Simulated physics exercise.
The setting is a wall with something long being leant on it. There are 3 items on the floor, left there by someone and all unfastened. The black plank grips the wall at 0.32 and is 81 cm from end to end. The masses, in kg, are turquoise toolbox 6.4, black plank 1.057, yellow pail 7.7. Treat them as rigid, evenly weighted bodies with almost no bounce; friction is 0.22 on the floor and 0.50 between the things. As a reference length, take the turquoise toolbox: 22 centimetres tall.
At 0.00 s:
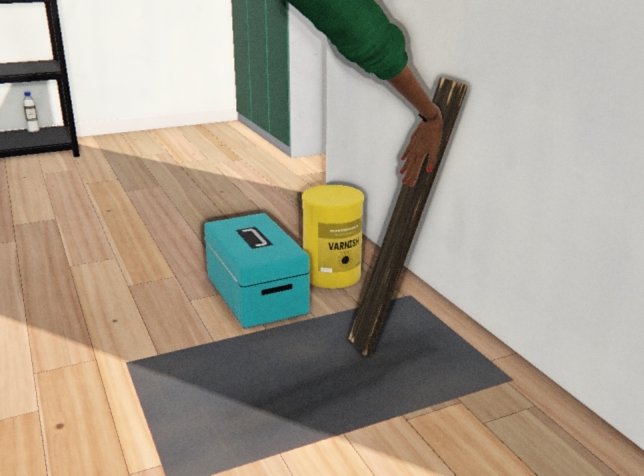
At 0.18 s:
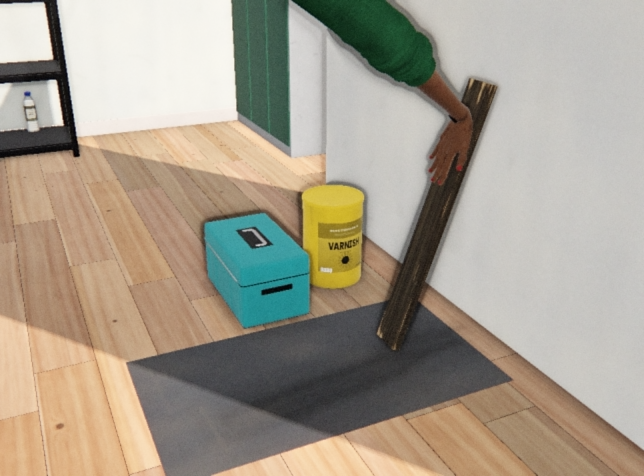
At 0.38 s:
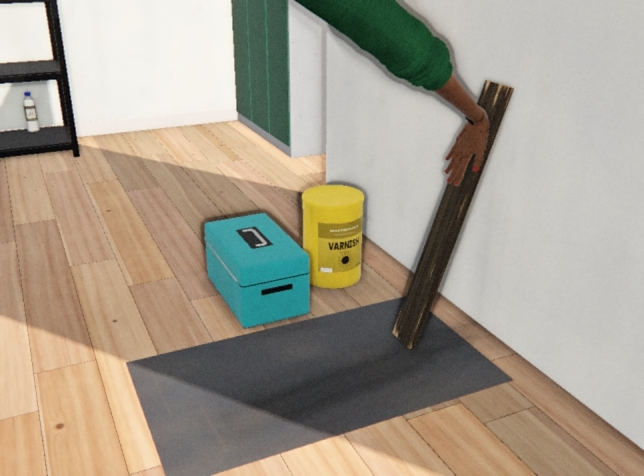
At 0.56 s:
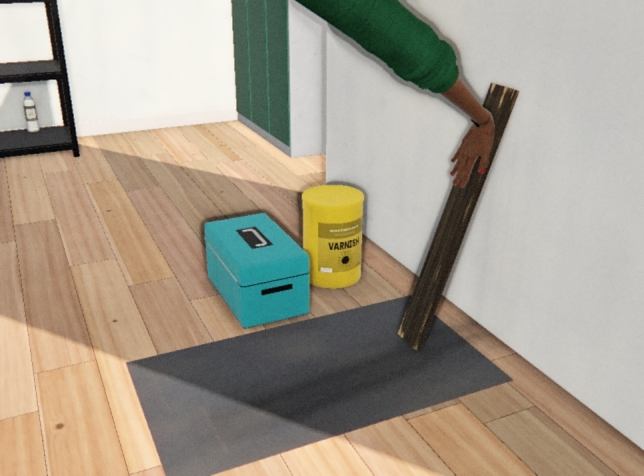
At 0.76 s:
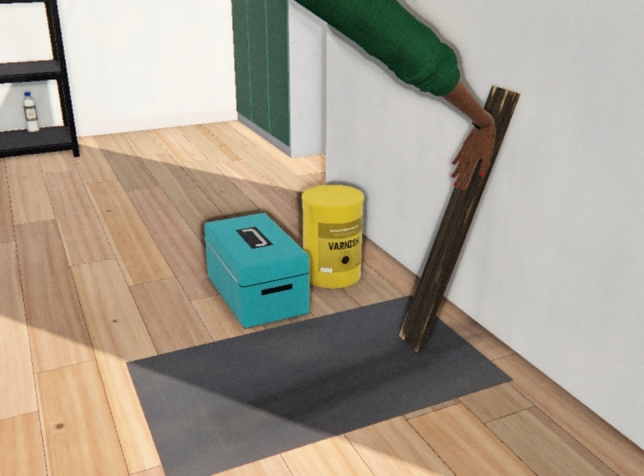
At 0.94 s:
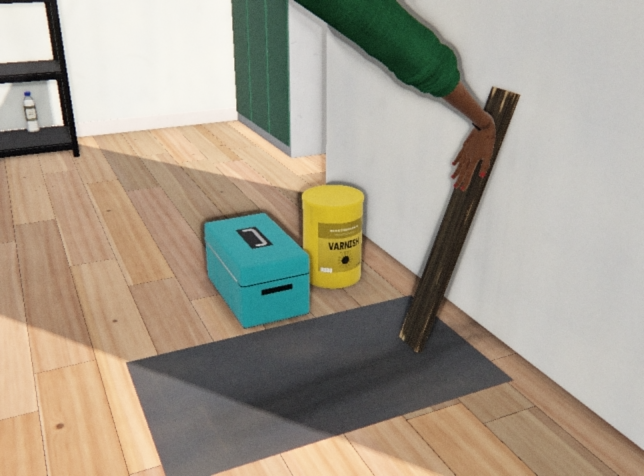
Beside a white wall, a hand shifts a black plank right, then holds it leaning still.
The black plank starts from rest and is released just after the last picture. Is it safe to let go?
It will stay where it is.
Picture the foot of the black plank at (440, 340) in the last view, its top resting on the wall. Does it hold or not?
Placed there, the foot grips firmly.
By 1.14 s, all is still.
By 1.44 s, black plank resting near (456, 224).
When it is over (2.2 s), all 3 within 10 cm of the start. End places, in pixels of the last picture, black plank near (456, 224). The plank stays up.
